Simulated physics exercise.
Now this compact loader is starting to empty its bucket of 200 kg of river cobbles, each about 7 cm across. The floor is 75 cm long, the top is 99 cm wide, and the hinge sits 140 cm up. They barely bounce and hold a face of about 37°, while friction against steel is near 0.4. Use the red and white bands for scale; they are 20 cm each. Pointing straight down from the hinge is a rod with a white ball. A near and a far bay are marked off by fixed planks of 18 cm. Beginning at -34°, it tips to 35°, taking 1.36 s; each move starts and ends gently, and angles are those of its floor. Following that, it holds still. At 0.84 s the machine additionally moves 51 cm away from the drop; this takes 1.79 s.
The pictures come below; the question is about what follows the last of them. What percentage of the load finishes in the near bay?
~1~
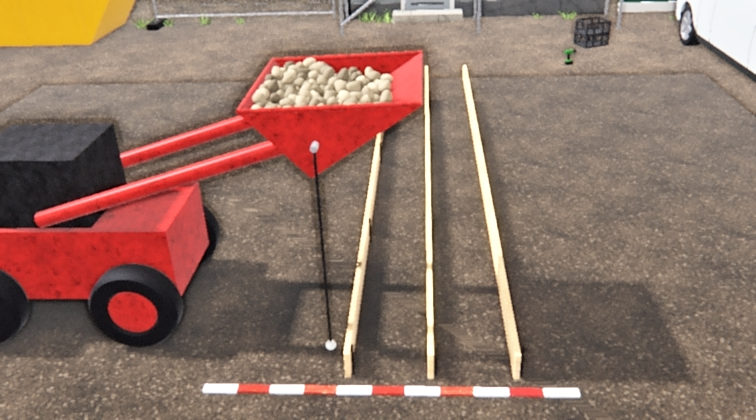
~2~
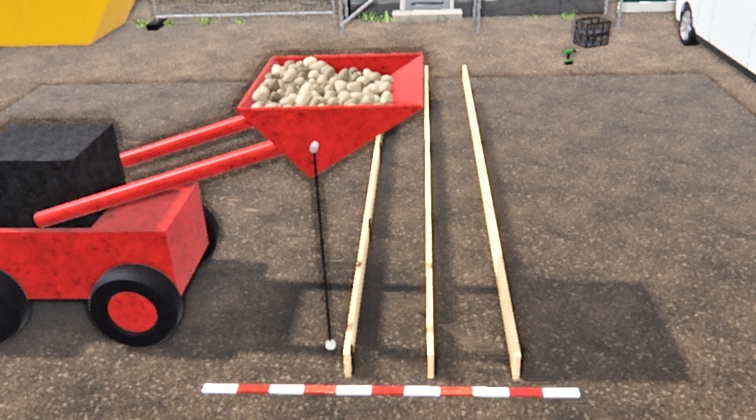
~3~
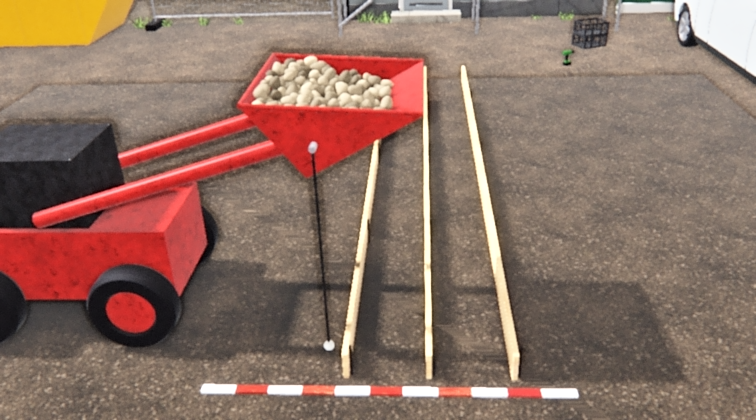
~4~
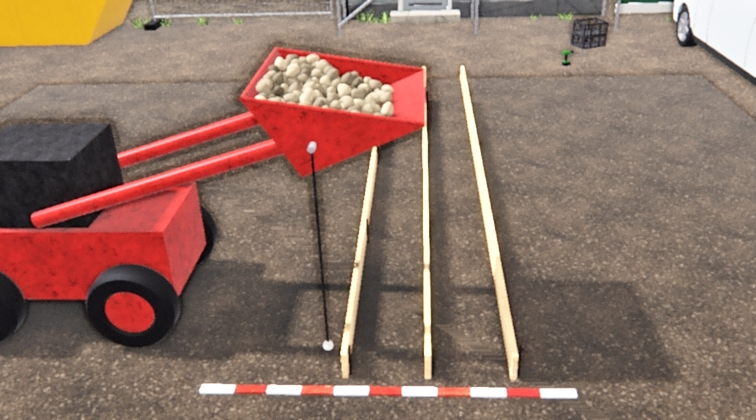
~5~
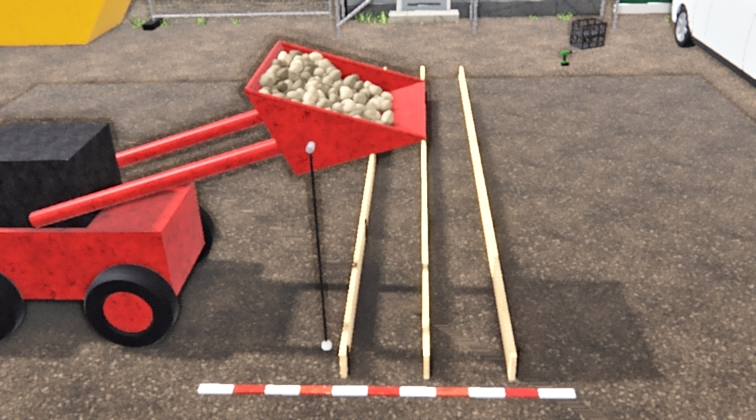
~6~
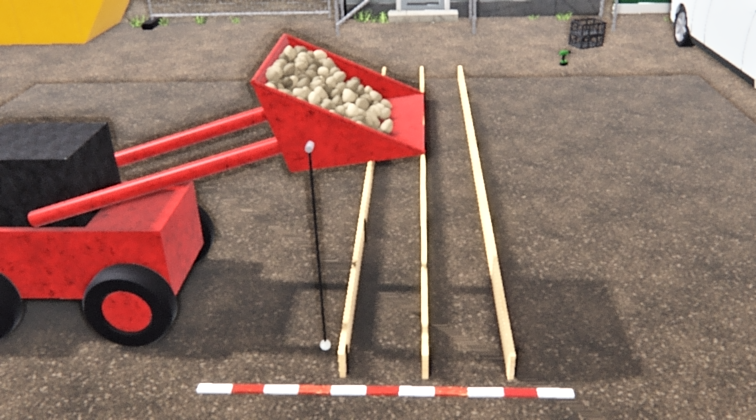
About 40 per cent.
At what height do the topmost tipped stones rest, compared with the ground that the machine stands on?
I'd put it at roughly 20 cm above the ground.
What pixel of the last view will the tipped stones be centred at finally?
The resting stones are centred at roughly (442, 299).
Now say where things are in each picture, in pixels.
Lip at (421, 104), floor tilted -34°, highest stones at (307, 74), in the first frame.
Lip at (422, 107), floor tilted -33°, highest stones at (304, 74), in the second frame.
The bucket is at -29°, its lip at (423, 114); the top of the load is at (287, 72), in the third frame.
Lip at (425, 125), floor tilted -23°, highest stones at (286, 67), in the fourth frame.
Lip at (425, 138), floor tilted -16°, highest stones at (290, 63), in the fifth frame.
The bucket is at -8°, its lip at (424, 153); the top of the load is at (295, 58), in the sixth frame.
A little later the floor is at 24°; 100 % in the bucket; the foremost stones are at (389, 158).
Then the floor is at 35°; 42 % in the bucket, 41 % in the near bay, 17 % in the far bay; the foremost stones are at (458, 276).
Later still the floor is at 35°; 0 % in the bucket, 39 % in the near bay, 61 % in the far bay, 1 % past the last board; the foremost stones are at (503, 308).
In the end the floor is at 35°; 0 % in the bucket, 39 % in the near bay, 61 % in the far bay, 1 % past the last board; the foremost stones are at (503, 308).
